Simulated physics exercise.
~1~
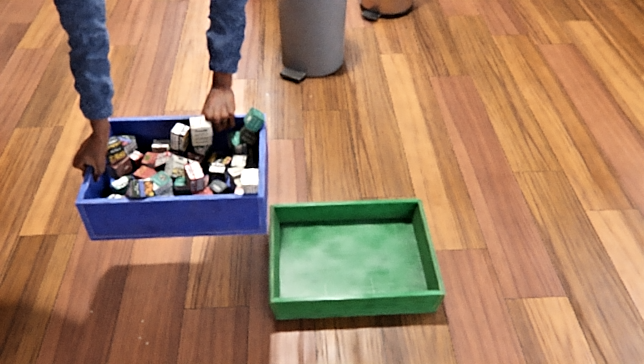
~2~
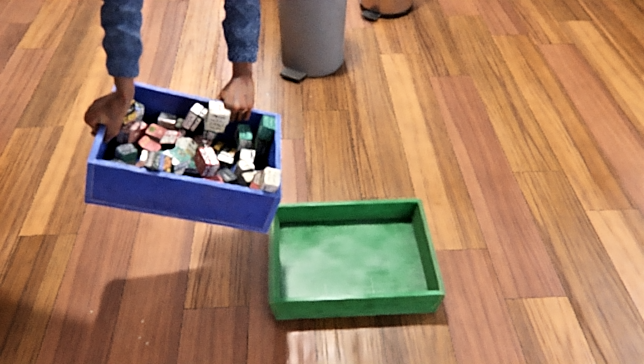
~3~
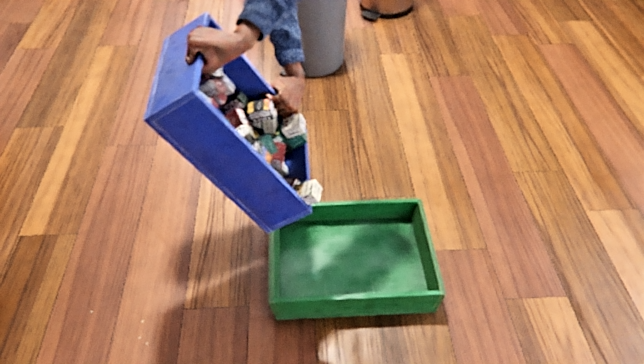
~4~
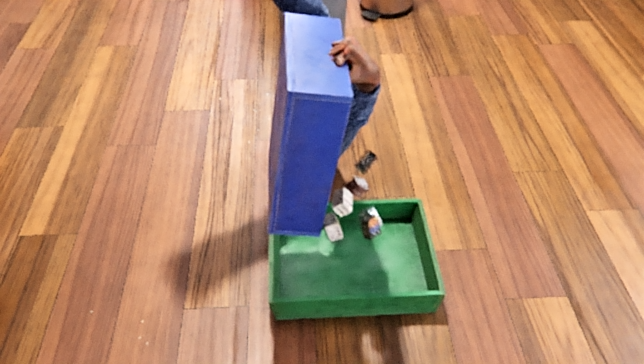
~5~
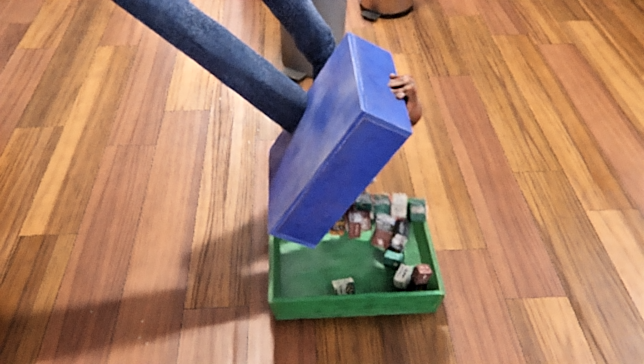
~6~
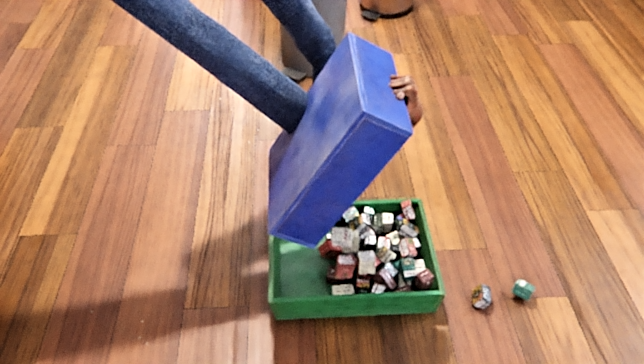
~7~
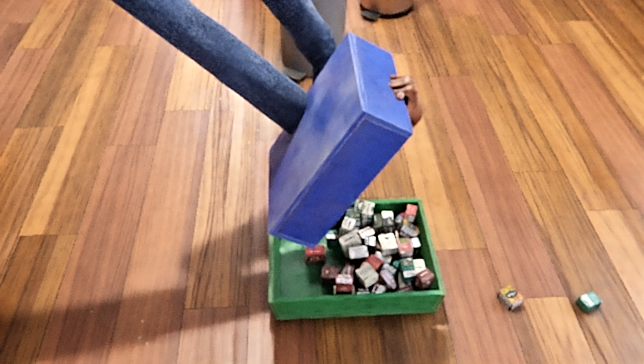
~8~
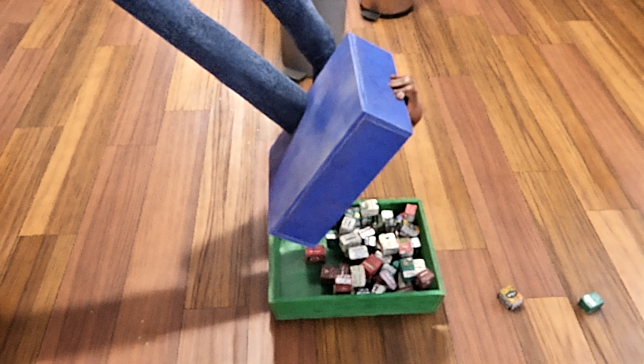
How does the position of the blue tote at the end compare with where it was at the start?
At the start the blue tote was held upright to the left of the green carton. By the end it was farther right and slightly higher, tipped past its side over the green carton.
